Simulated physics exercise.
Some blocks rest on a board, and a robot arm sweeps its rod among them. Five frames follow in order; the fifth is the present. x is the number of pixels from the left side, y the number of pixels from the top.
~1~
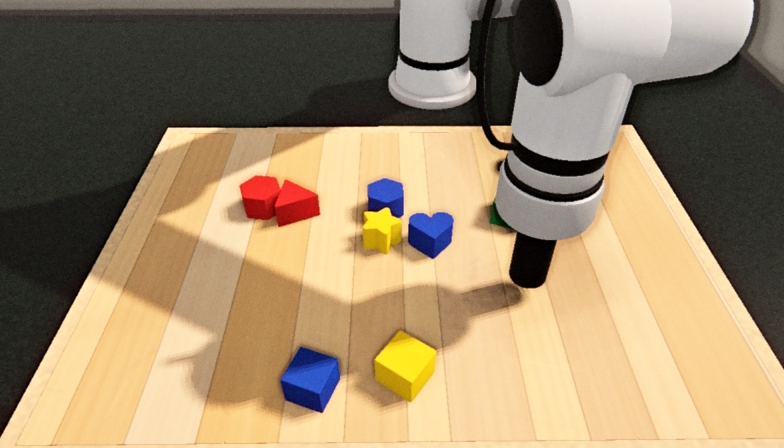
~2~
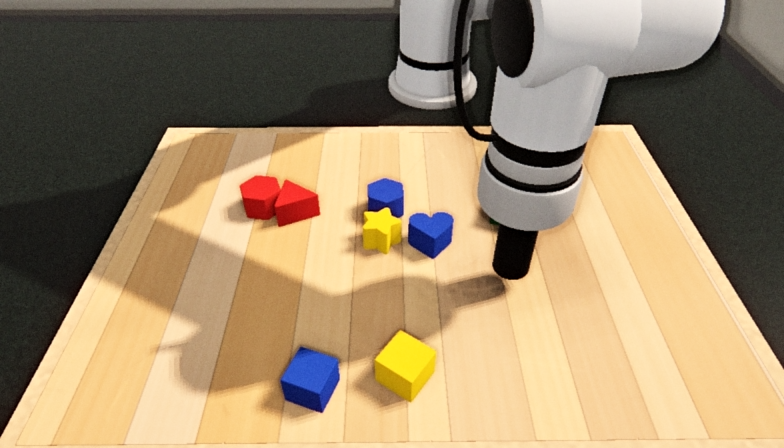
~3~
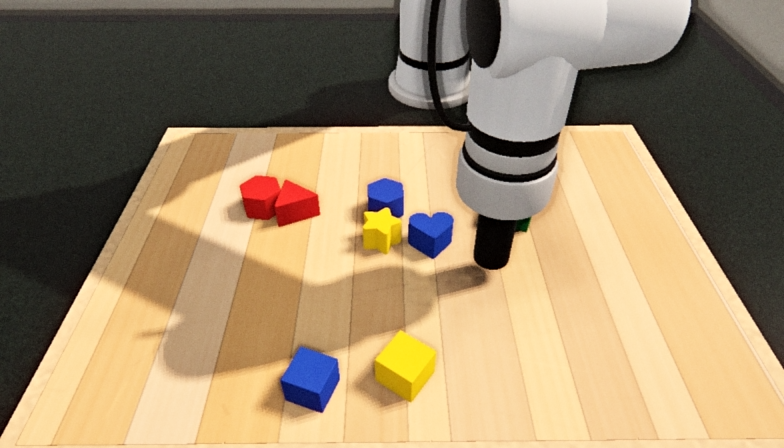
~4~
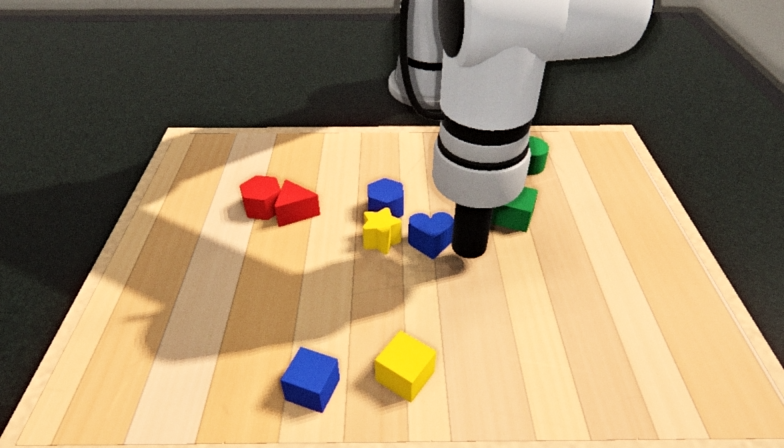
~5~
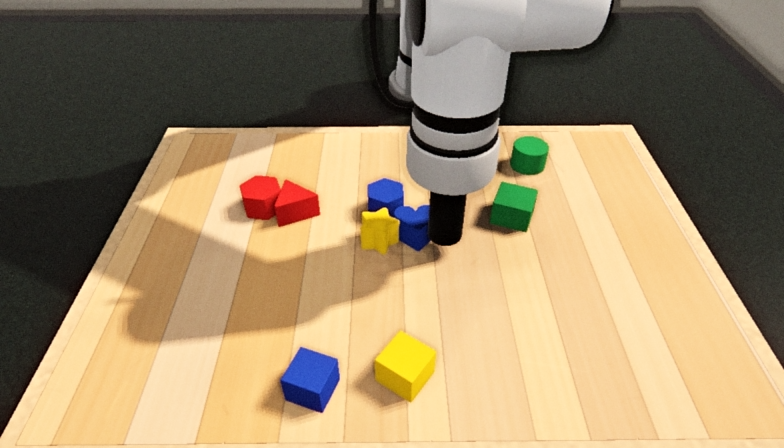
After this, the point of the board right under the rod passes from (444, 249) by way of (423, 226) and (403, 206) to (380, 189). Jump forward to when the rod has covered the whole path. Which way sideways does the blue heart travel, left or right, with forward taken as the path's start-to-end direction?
It is displaced to the left.
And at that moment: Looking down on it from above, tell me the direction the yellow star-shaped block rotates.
Anticlockwise.
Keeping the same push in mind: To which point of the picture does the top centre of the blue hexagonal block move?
The spot you're after is about (348, 175) in the image.
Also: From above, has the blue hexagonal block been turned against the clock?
Answer: No.
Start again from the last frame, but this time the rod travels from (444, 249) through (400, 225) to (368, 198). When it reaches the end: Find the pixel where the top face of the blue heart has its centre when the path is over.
Around pixel (337, 186).
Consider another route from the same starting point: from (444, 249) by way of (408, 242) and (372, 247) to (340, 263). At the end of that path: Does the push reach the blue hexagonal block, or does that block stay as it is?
Put simply, it goes somewhere else.
The first path, step by step. One third of the way, rod (423, 212); yellow star-shaped block (372, 220), turned 30° anticlockwise; blue hexagonal block (373, 182), turned 25° clockwise; blue heart (391, 200), turned 30° anticlockwise.
Two thirds of the way, rod (403, 191); yellow star-shaped block (372, 220), turned 30° anticlockwise; blue hexagonal block (354, 176), turned 50° clockwise; blue heart (374, 195), turned 55° anticlockwise.
At the end, rod (379, 175); yellow star-shaped block (372, 220), turned 30° anticlockwise; blue hexagonal block (348, 175), turned 45° clockwise; blue heart (371, 195), turned 65° anticlockwise; green square block unmoved.
